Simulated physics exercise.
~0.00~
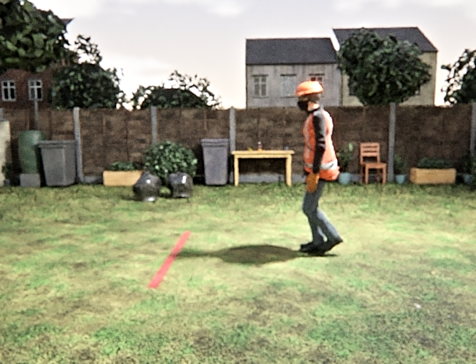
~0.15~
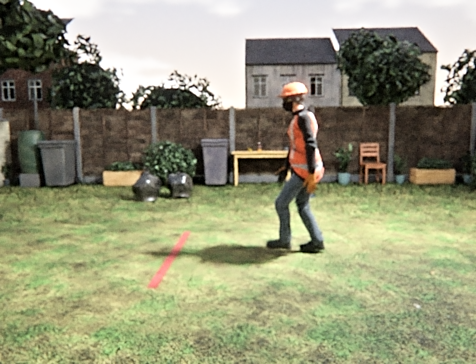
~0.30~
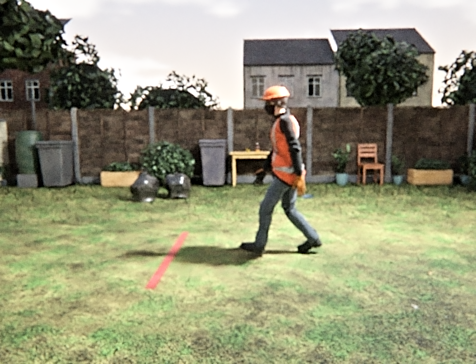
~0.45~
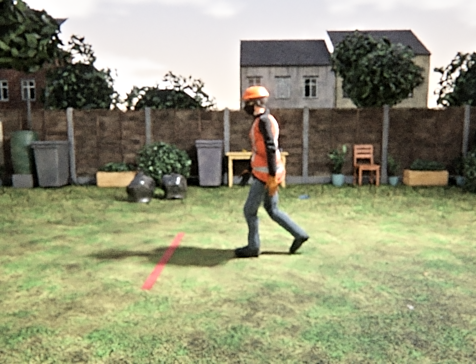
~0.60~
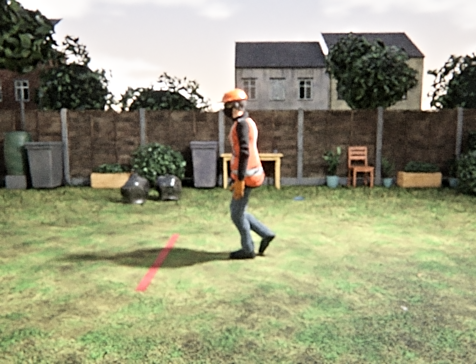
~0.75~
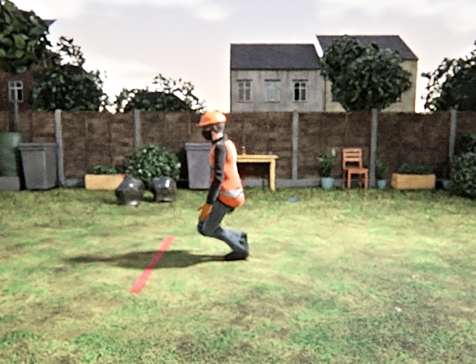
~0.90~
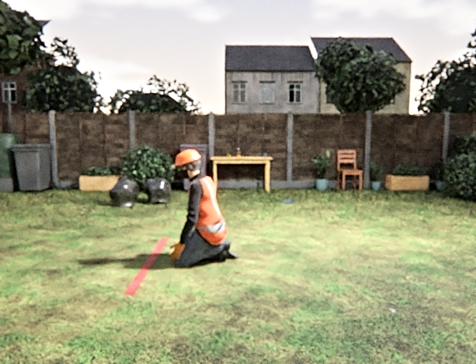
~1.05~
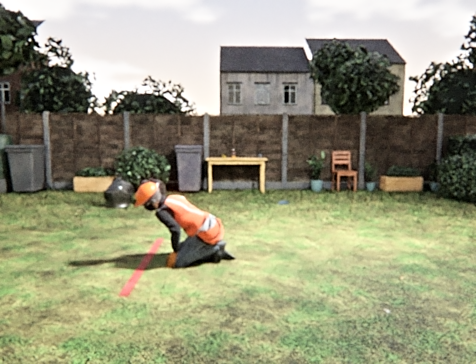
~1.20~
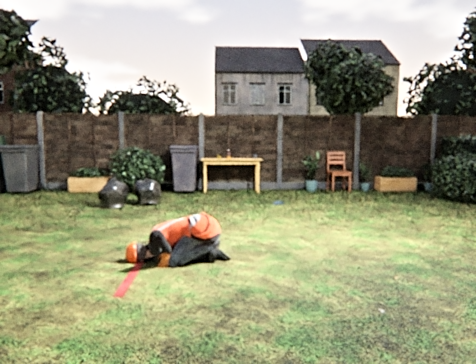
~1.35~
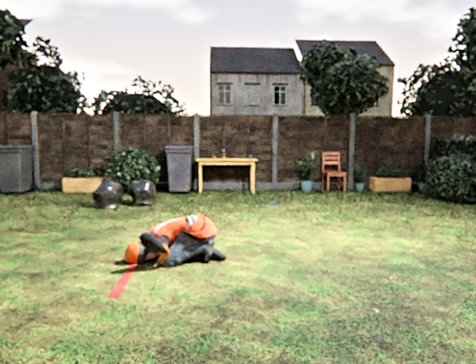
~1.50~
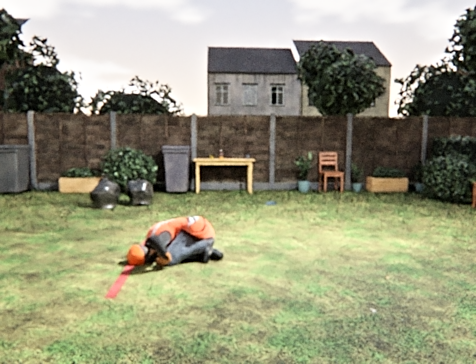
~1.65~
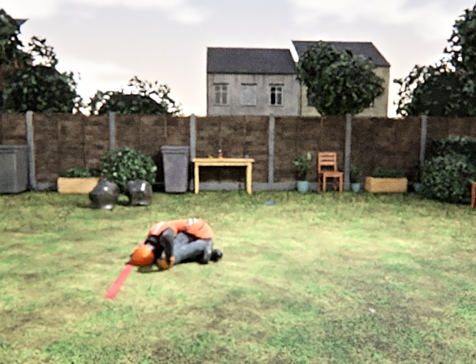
A worker in an orange vest walks left, drops kneeling, and curls down beside a red strip.
